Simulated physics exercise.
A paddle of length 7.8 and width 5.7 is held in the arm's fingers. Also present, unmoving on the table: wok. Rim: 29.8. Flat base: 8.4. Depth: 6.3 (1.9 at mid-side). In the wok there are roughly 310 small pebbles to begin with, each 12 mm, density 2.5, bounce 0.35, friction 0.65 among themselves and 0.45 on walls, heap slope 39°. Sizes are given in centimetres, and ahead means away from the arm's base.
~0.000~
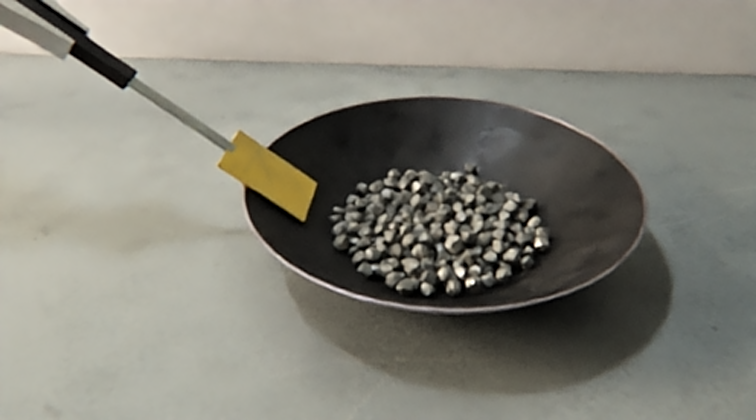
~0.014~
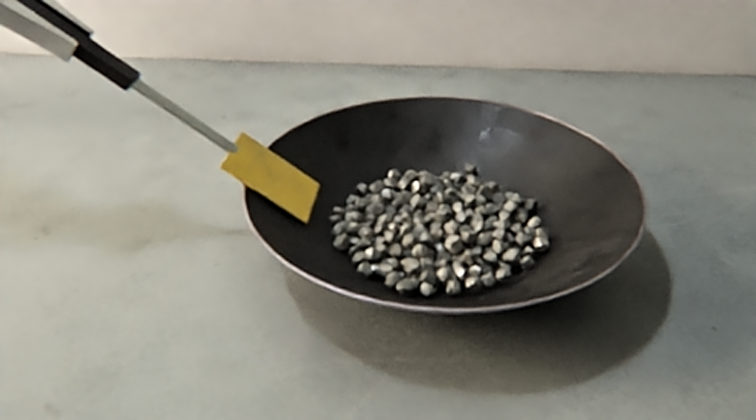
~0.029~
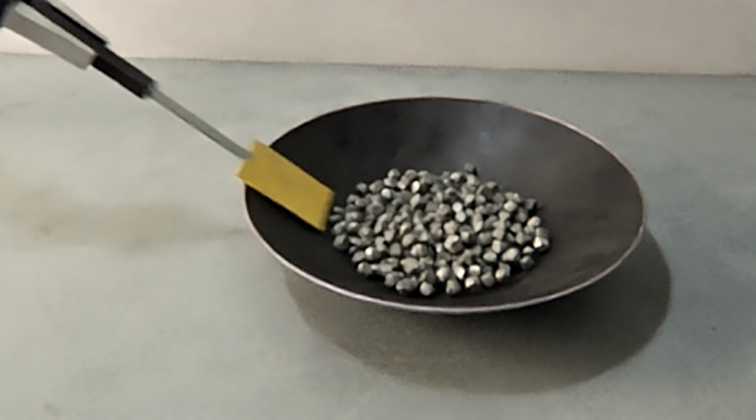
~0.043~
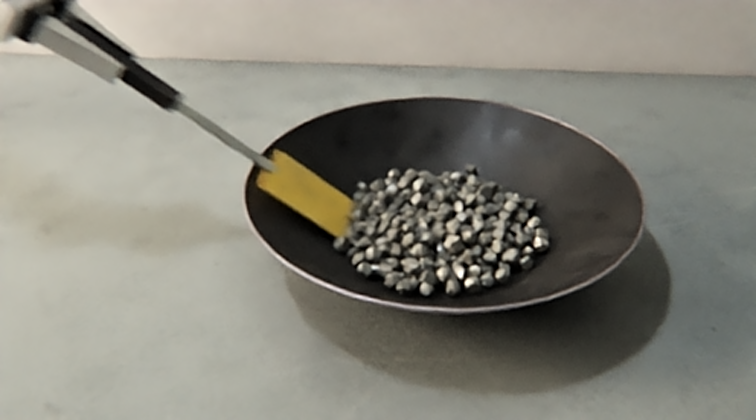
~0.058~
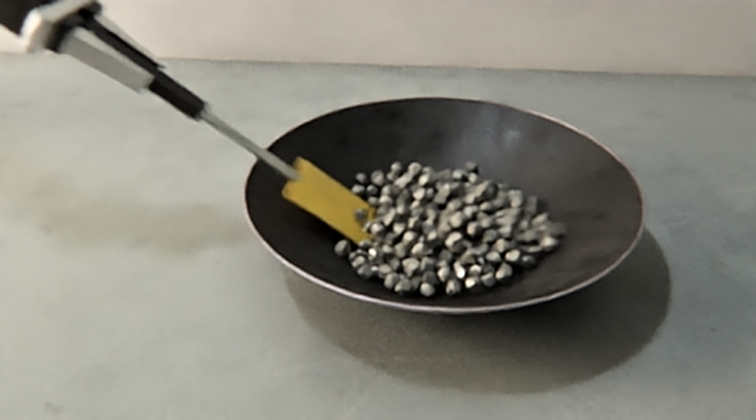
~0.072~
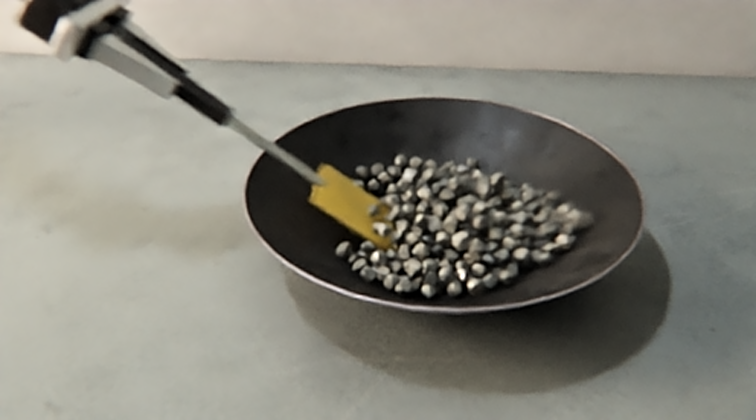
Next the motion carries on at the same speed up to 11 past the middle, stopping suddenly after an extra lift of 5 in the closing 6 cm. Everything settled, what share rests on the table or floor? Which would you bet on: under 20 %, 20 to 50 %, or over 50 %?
I would bet on 20 to 50 %.
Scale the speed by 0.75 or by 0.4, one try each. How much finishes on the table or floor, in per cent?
Try one about 25 %, try two about 10 %.
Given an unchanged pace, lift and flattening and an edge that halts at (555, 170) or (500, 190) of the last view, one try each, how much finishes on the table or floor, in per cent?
Roughly 15 and 10 per cent.
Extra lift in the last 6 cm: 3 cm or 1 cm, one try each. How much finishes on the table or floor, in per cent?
Roughly 40 per cent, then 40 per cent.
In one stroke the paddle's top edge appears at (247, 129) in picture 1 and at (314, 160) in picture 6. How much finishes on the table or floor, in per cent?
30 per cent.
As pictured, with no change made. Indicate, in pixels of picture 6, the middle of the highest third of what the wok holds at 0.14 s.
Around (547, 197).
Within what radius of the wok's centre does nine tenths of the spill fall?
That works out to near 80 cm.
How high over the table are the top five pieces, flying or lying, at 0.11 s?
Height: Approx. 7 cm.
After 0.11 s, sloping 38°, highest piece 7 above the table; 312 in the wok.
After 0.14 s, sloping 38°, highest piece 10 above the table; 307 in the wok, 5 on the blade or in flight.
After 0.36 s, sloping 38°, highest piece 27 above the table; 188 in the wok, 50 on the table or floor, 74 on the blade or in flight.
After 1.41 s, sloping 38°, highest piece 7 above the table; 188 in the wok, 124 on the table or floor.
In the end, 188 in the wok, 124 on the table or floor. That is 40 % on the table or floor.
